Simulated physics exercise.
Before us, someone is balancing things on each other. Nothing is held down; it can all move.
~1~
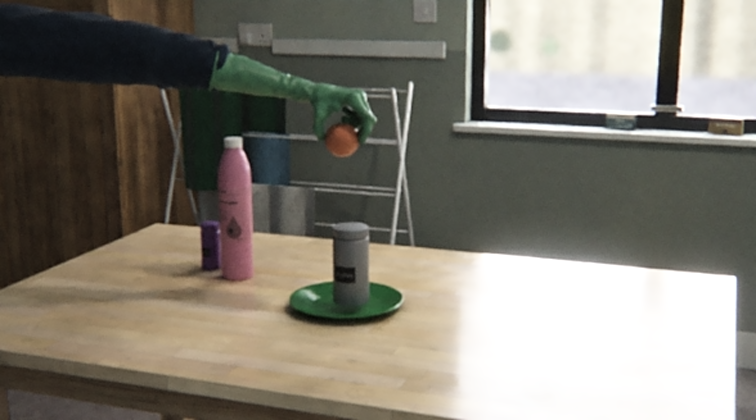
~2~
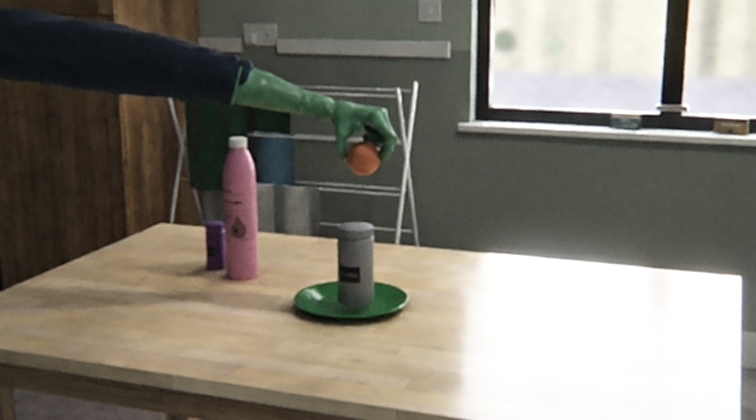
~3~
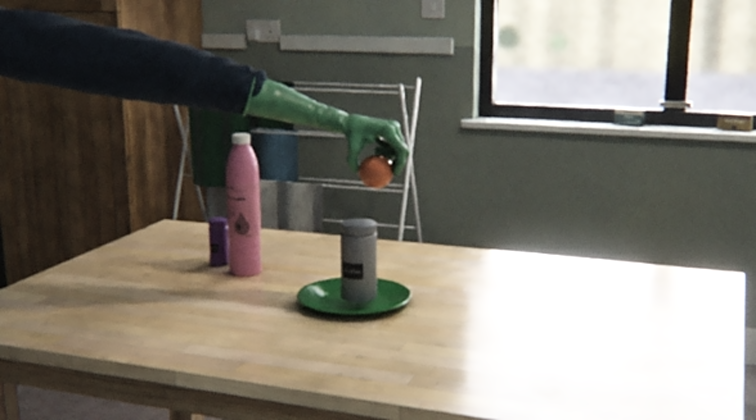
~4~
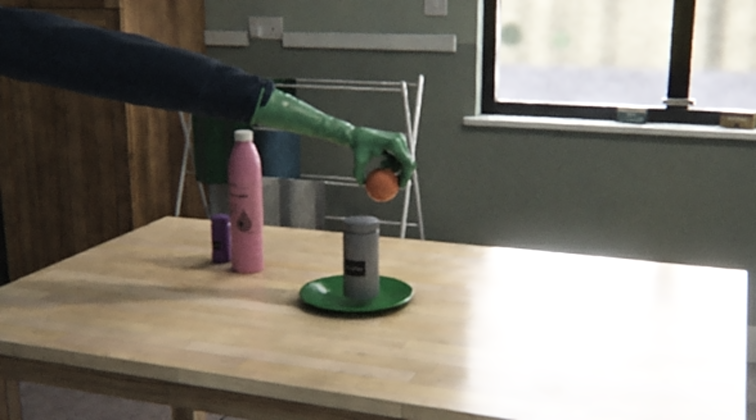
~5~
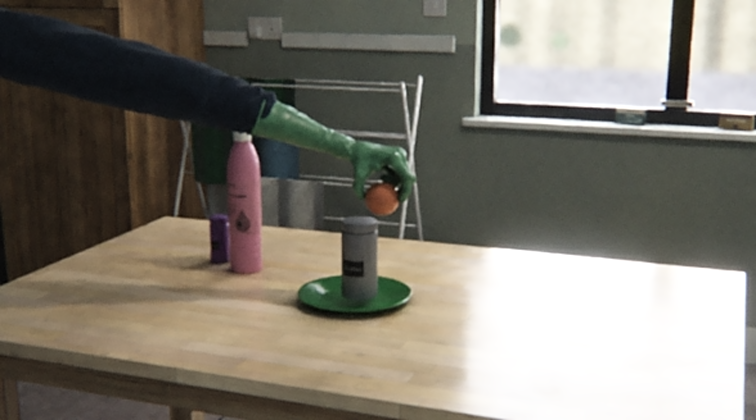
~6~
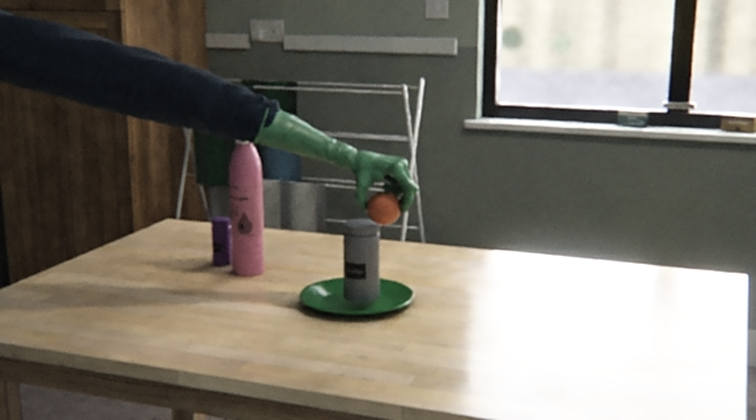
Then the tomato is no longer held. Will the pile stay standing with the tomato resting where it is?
No: The pile fails to rest steadily.
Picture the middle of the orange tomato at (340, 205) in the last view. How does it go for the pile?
In the end the pile crashes down.
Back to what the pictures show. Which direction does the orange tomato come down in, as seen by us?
Looks like it moves off to the right.
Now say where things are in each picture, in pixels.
In the first picture, coming down; orange tomato (342, 140); pink bottle (235, 208).
In the second picture, coming down; orange tomato (364, 158); purple shaker (216, 245).
In the third picture, coming down; orange tomato (376, 171); pink bottle (243, 204).
In the fourth picture, coming down; orange tomato (383, 184); purple shaker (221, 238).
In the fifth picture, coming down; orange tomato (382, 198); pink bottle (244, 202).
In the sixth picture, in place under the hand; orange tomato (384, 208); purple shaker (222, 241).
Then, 0.30 s later than the last frame, orange tomato now fallen.
Then, 0.50 s later than the last frame, things are still on the move.
Then, 1.50 s later than the last frame, nothing new.
When it is over, fallen, orange tomato; the other 4 as before. End places, in pixels of the last picture, orange tomato near (432, 300). The pile comes apart.
